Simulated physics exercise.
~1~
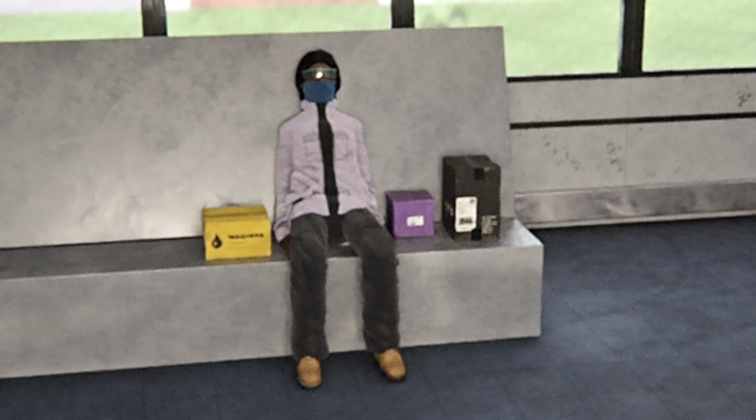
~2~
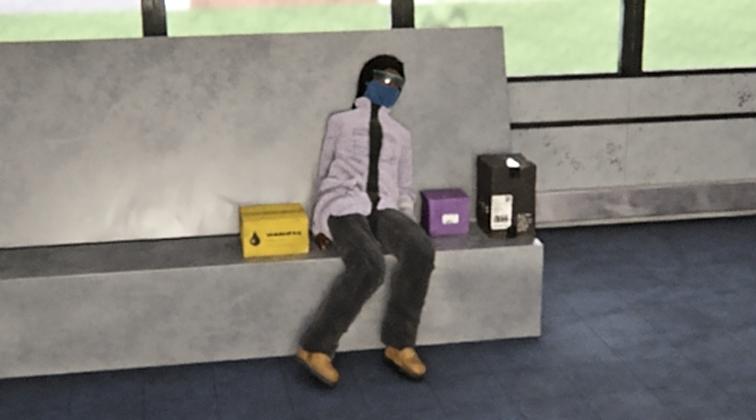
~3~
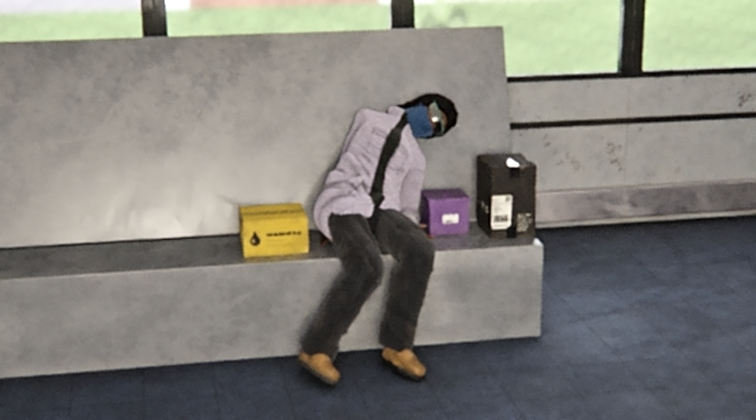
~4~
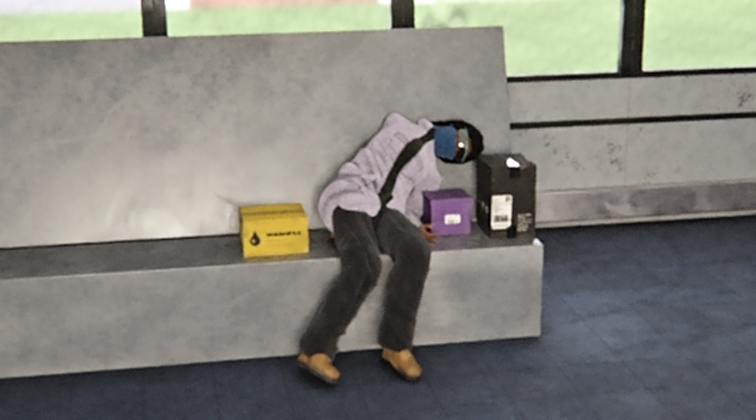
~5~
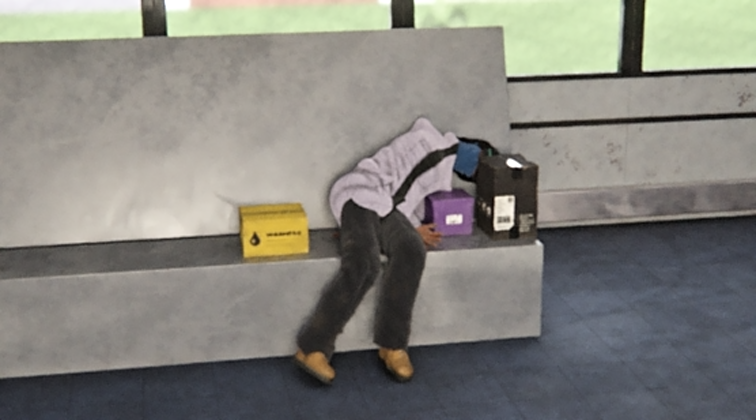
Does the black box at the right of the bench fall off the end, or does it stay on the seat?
The black box stays on the seat. It shifts a little to the right but is still upright near the end of the bench.
